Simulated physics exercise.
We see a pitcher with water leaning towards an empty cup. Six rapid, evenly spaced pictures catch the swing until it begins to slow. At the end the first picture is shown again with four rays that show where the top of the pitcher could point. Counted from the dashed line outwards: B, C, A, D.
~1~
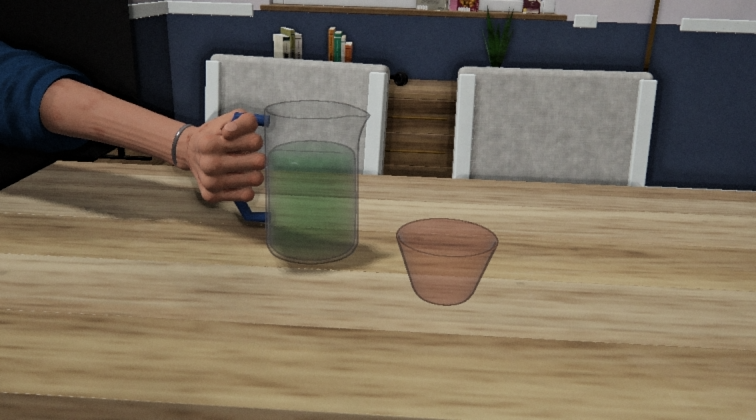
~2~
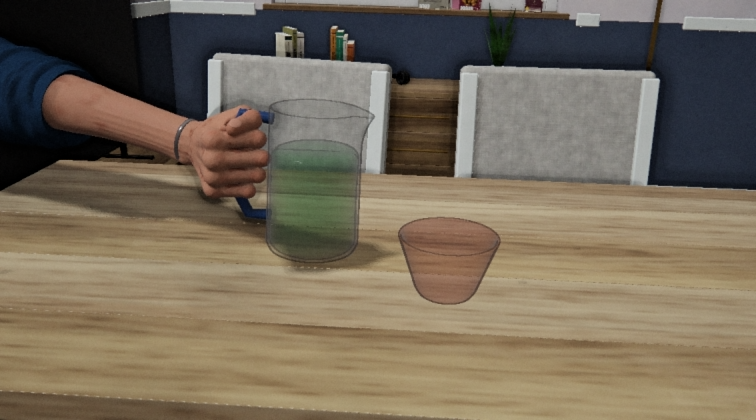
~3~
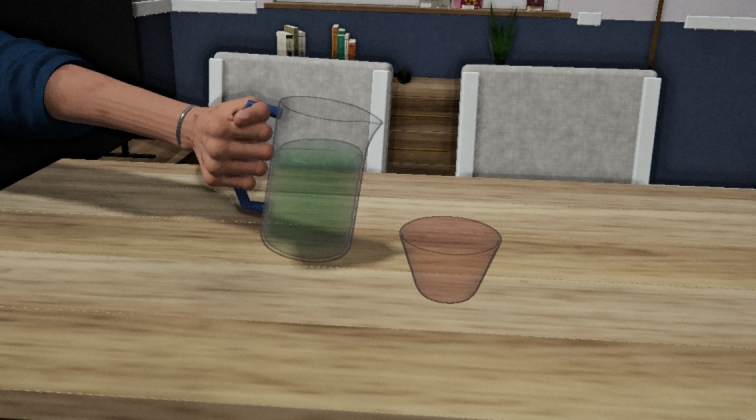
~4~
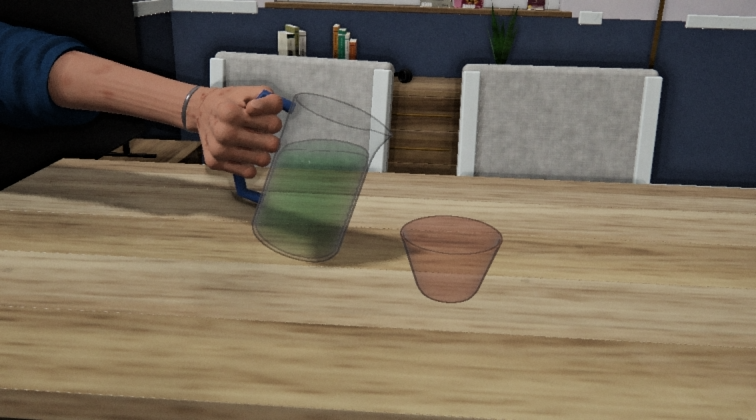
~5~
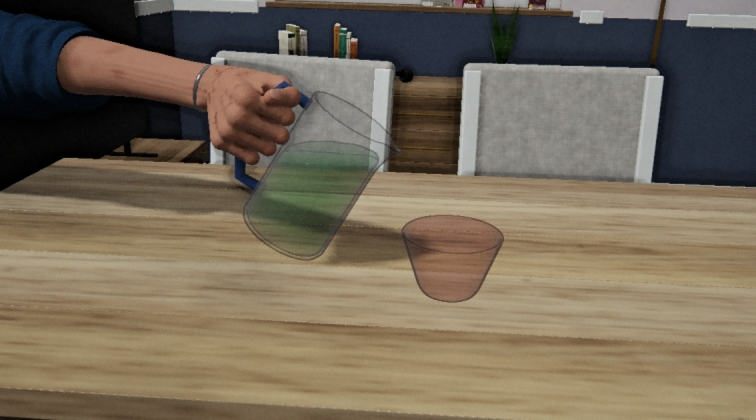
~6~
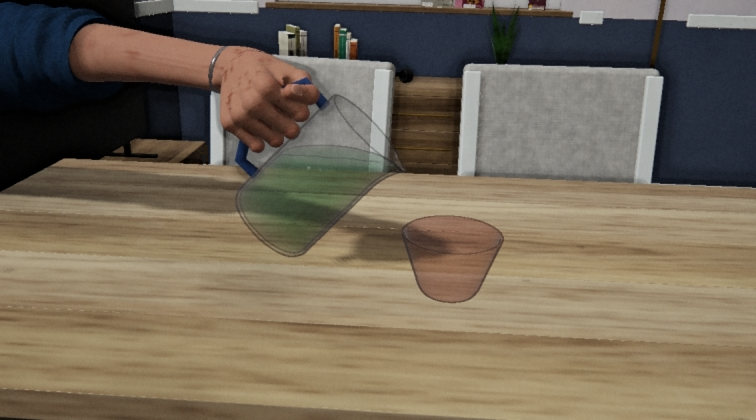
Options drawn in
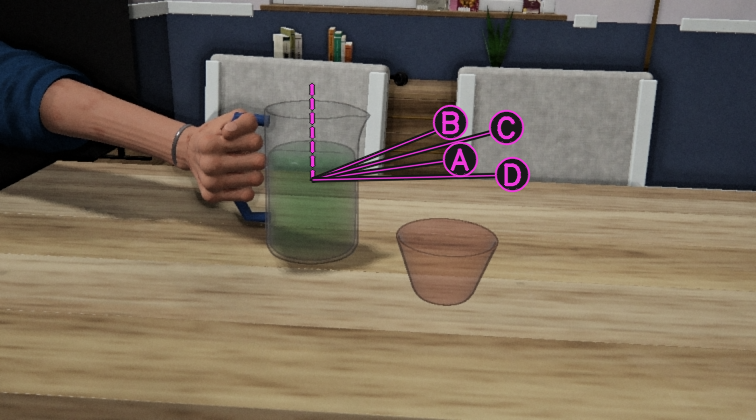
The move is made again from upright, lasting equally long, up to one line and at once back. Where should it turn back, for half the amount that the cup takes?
B beats the others.
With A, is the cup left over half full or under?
Over.
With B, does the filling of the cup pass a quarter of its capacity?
Yes.
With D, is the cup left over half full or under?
Over half.
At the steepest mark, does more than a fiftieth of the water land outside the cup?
Yes.
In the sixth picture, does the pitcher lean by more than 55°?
No.
In magenta, A at (443, 161); B at (435, 130); C at (490, 132); D at (495, 175).
Choosing A, the cup ends with about 91 % of what it can hold; 8 % of the water is spilt.
Choosing B, the cup ends with about 50 % of what it can hold.
Choosing C, the cup ends with about 77 % of what it can hold.
Choosing D, the cup ends with about 96 % of what it can hold; 20 % of the water is spilt.
